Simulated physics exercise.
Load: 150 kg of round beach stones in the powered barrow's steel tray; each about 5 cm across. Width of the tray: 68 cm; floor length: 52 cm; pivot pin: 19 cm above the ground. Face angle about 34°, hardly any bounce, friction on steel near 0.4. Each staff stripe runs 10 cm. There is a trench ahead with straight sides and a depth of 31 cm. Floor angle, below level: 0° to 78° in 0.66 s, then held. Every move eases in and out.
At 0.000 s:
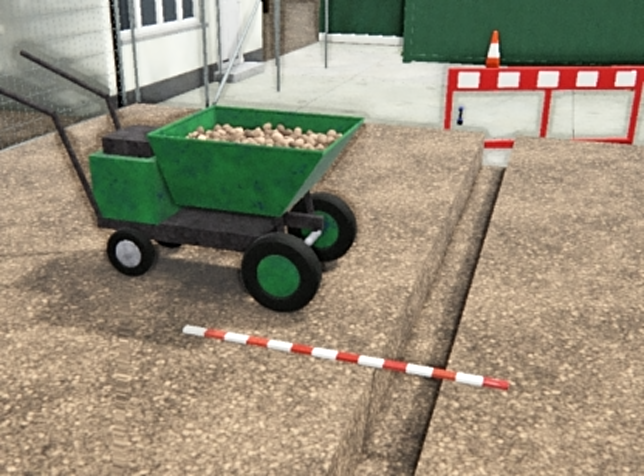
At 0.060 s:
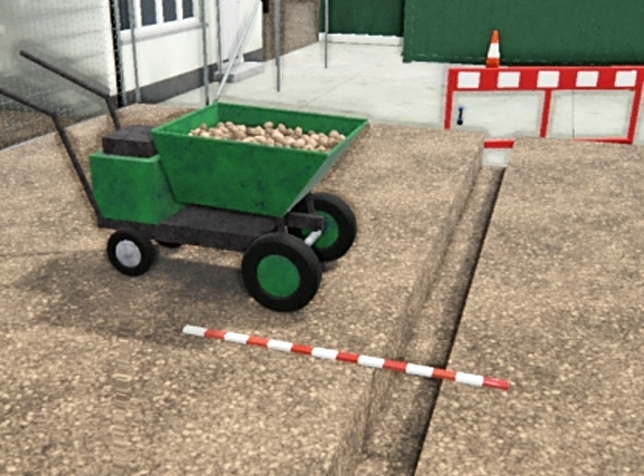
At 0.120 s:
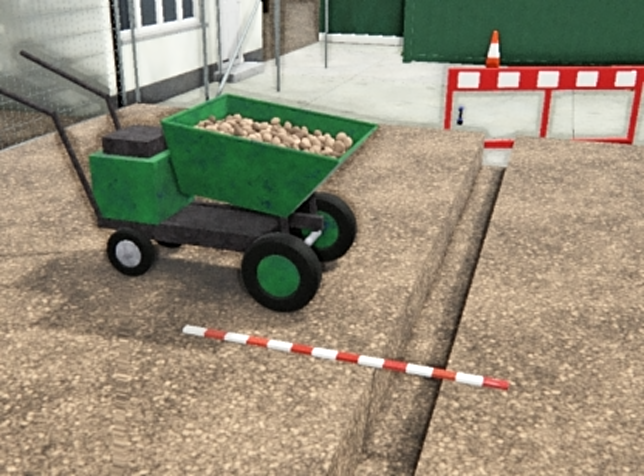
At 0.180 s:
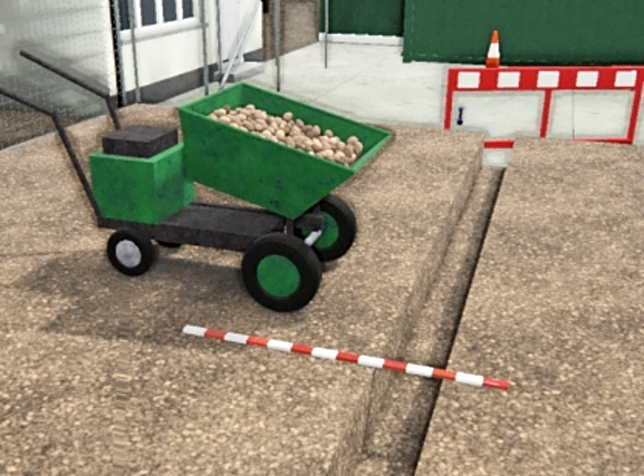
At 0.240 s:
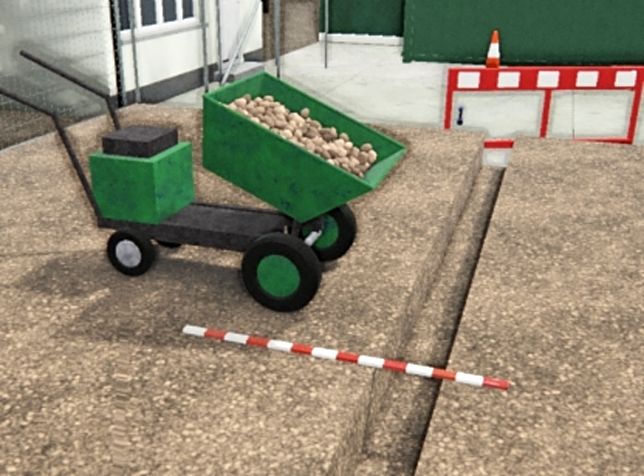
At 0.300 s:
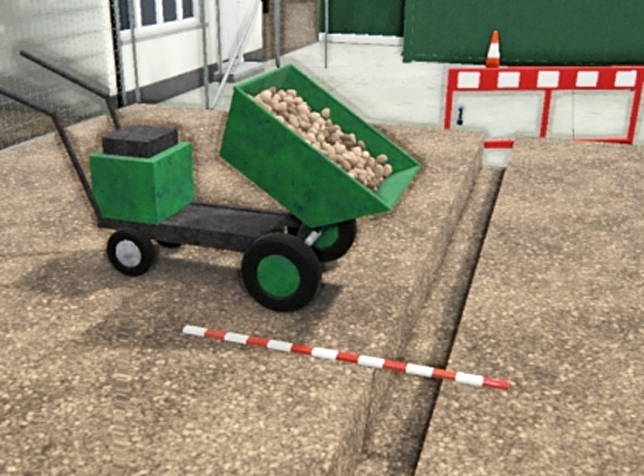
A green cart's tray full of stones tilts steadily forward to the right beside a narrow trench.
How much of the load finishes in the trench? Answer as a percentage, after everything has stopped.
Some 46 per cent of it.
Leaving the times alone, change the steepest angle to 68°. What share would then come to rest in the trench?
About 45%.
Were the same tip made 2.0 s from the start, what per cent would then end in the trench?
Roughly 65% would finish there.
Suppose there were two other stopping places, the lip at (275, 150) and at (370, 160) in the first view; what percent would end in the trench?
First place roughly 85%, second roughly 5%.
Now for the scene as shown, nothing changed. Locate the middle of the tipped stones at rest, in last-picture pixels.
I'd point somewhere around (485, 306).
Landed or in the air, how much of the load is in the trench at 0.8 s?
Close to 20 per cent has got there by then.
After 0.5 s the floor is at 66°; 100 % in the tray; the foremost stones are at (419, 250).
After 0.8 s the floor is at 78°; 53 % in the tray, 19 % in the trench, 28 % past the trench; the foremost stones are at (530, 325).
After 1.1 s the floor is at 78°; 8 % in the tray, 38 % in the trench, 55 % past the trench; the foremost stones are past the picture's edge.
After 3.1 s the floor is at 78°; 0 % in the tray, 46 % in the trench, 54 % past the trench; the foremost stones are past the picture's edge.
